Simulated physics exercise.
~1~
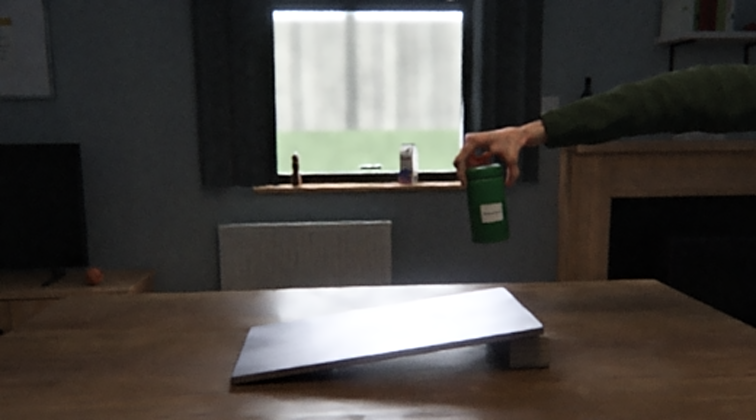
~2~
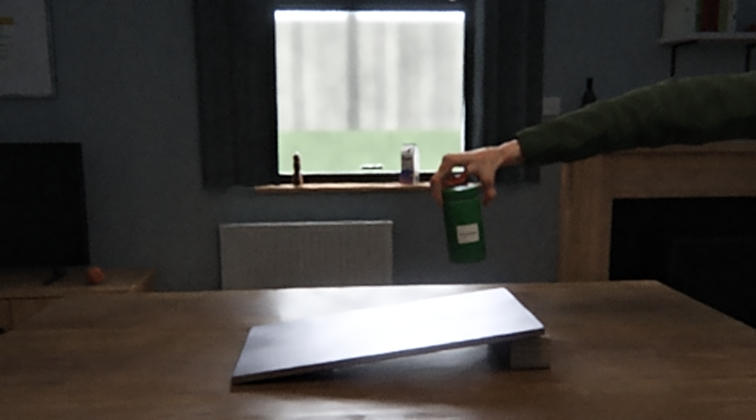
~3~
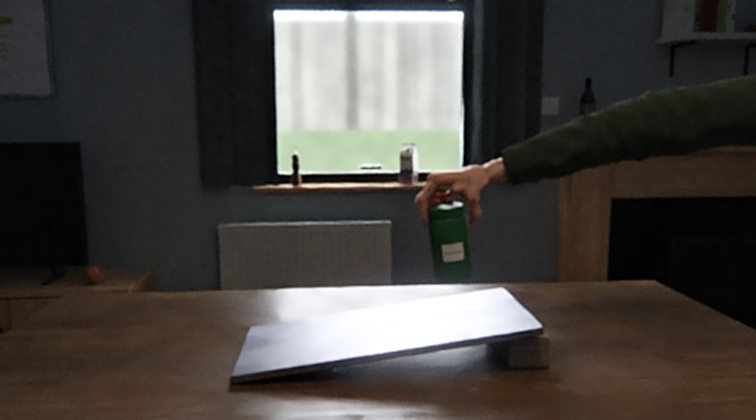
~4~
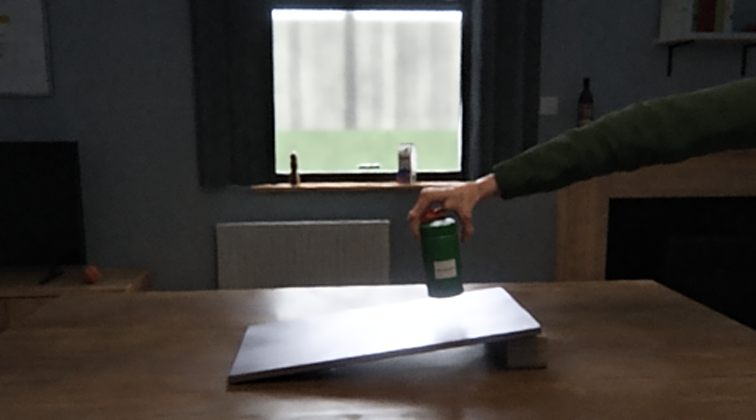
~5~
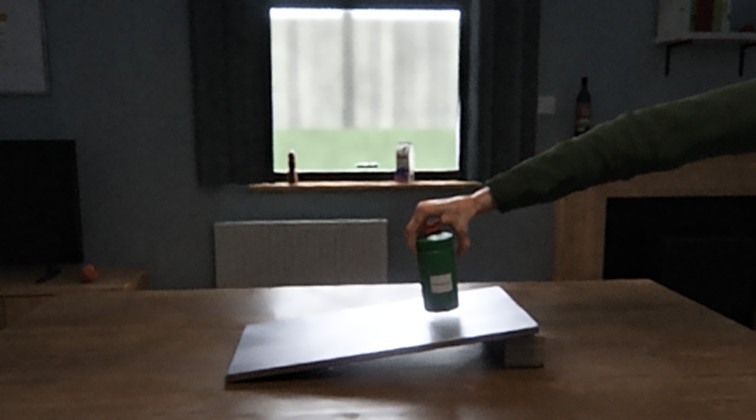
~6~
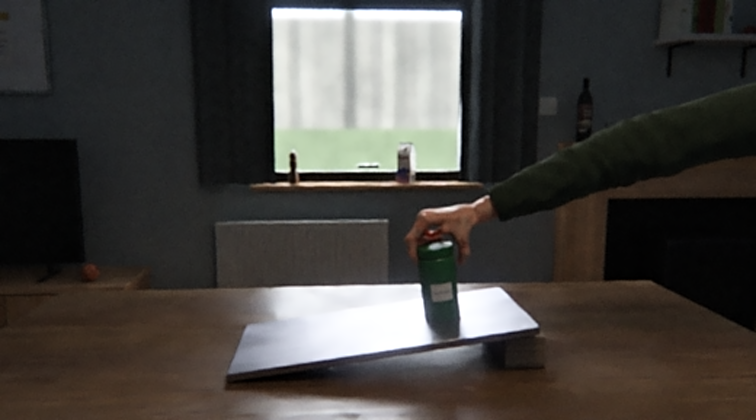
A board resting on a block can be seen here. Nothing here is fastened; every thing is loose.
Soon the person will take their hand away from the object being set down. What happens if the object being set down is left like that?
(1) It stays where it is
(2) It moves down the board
It stays where it is.
Then, 0.20 s after the last picture, nothing has stirred.
Then, 0.50 s after the last picture, green jar resting near (438, 281).
At rest, it is in place. Seen from the same camera at the end, green jar near (438, 282). The green jar remains at rest.
